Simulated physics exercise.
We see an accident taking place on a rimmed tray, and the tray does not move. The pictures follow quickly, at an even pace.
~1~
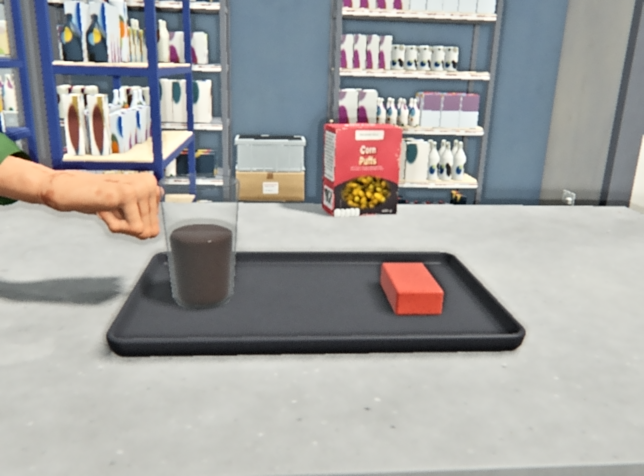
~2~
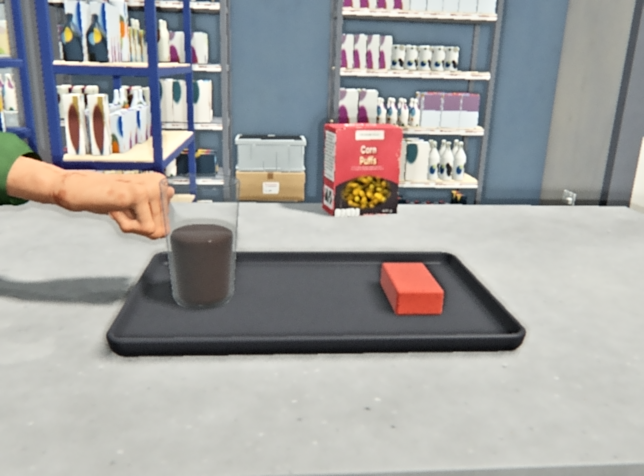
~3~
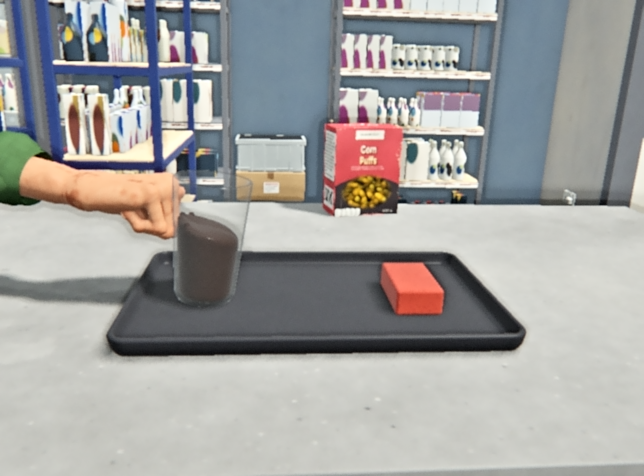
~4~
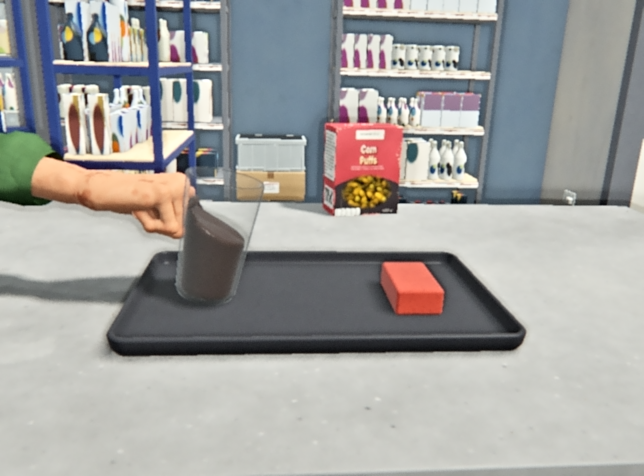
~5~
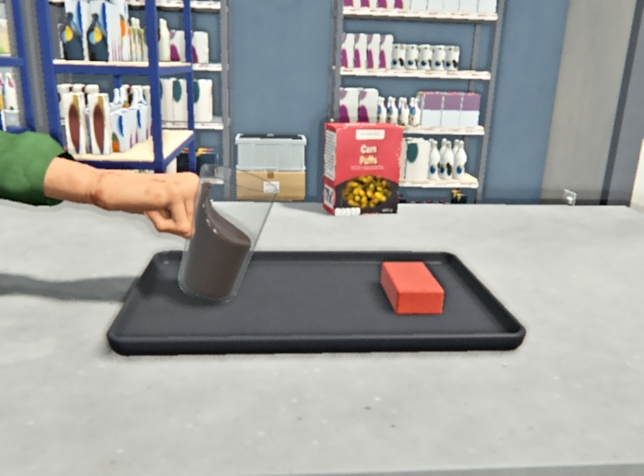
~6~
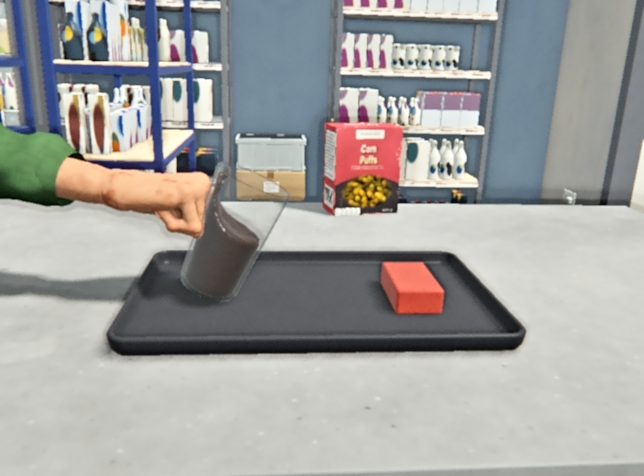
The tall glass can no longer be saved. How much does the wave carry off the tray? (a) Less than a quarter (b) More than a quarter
Option a: Less than a quarter.
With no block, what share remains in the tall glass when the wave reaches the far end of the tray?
About 65 per cent.
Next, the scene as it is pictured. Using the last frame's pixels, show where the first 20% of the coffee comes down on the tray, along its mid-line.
Around (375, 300).
A moment on, the tall glass is falling and 100 per cent is in the glass, 0 on the tray and 0 above or beyond its rim.
Next, the tall glass lies on its side and 72 per cent is in the glass, 19 on the tray and 9 above or beyond its rim.
Then the tall glass lies on its side and 35 per cent is in the glass, 42 on the tray and 23 above or beyond its rim.
Later the tall glass lies on its side and 18 per cent is in the glass, 66 on the tray and 16 above or beyond its rim.
In the end 84 per cent is held by tray and glass, 16 is off the tray.
